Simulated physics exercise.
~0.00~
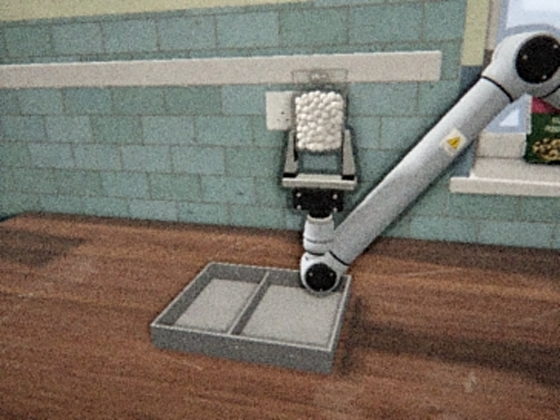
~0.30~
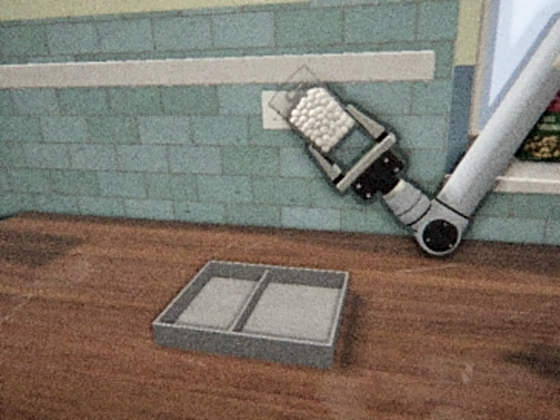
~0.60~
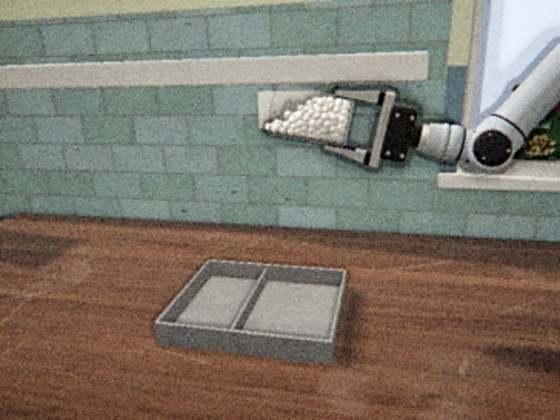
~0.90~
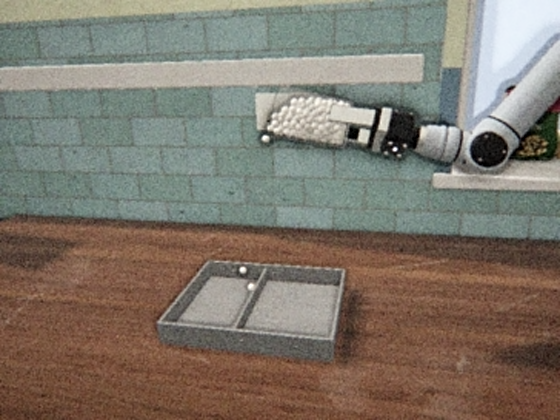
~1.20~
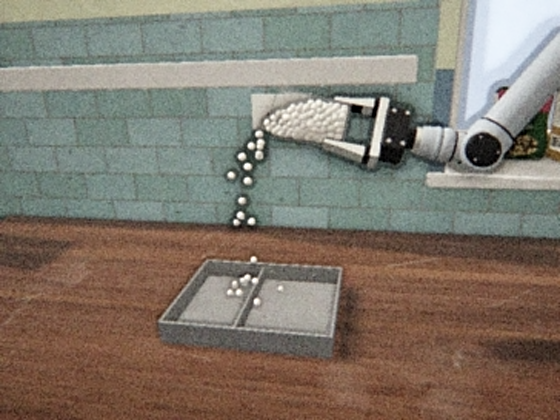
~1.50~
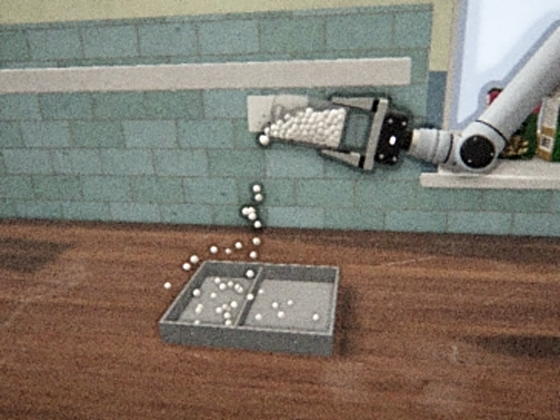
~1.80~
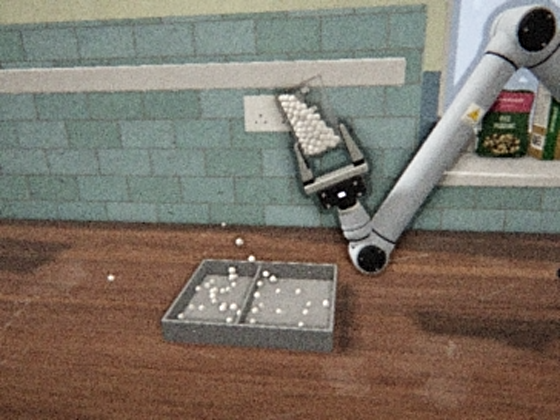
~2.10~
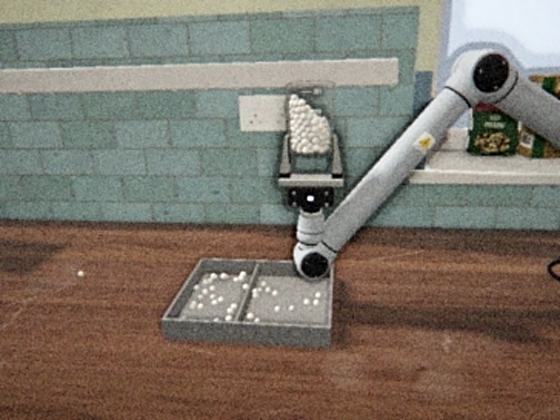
Robot arm tipping a clear cup of white beads, spilling some into and around a divided grey tray, then returning it upright.
